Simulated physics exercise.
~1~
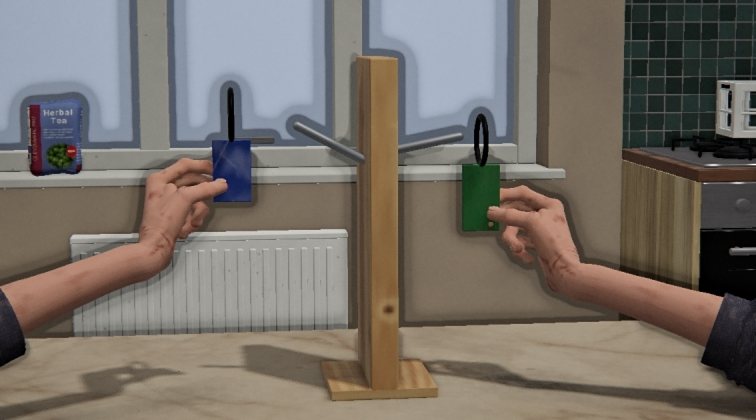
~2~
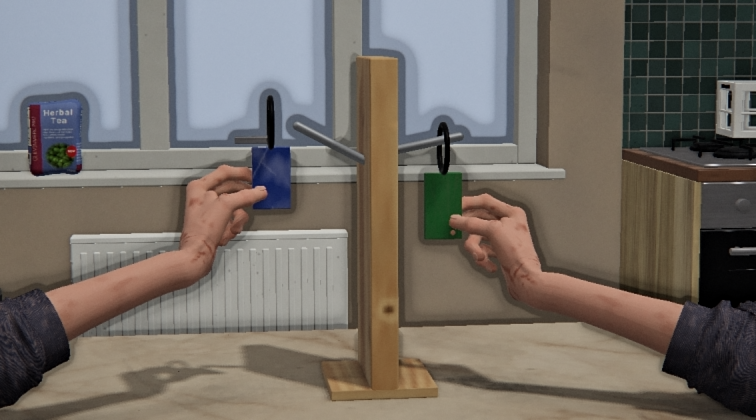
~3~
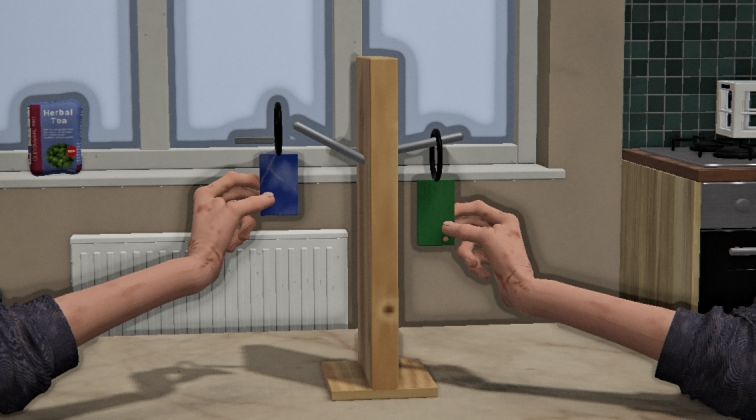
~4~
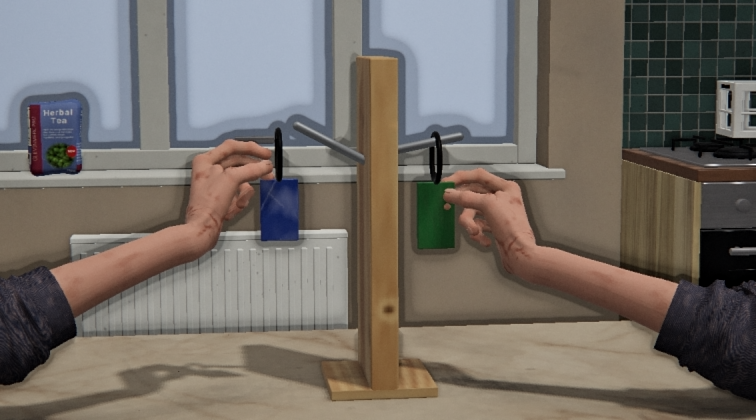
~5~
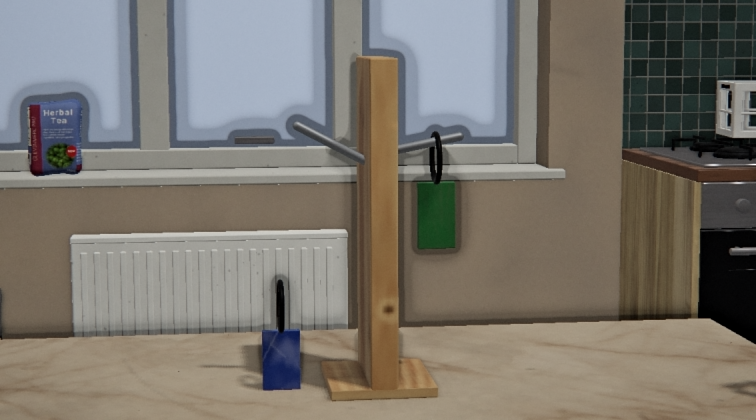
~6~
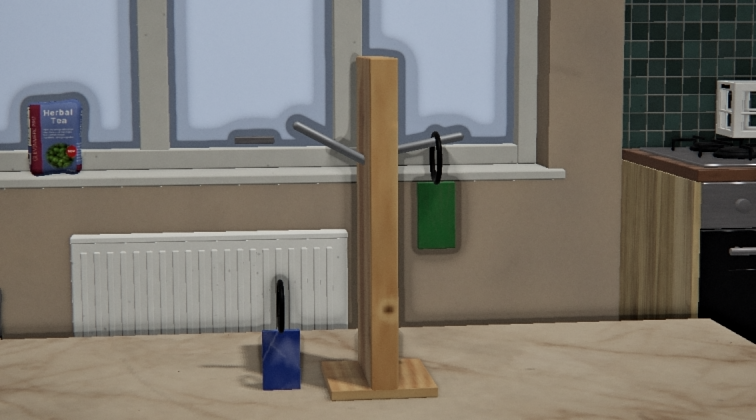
Two hands releasing tags at a wooden peg stand, the green one hanging on the right peg, the blue one dropping to the tabletop.
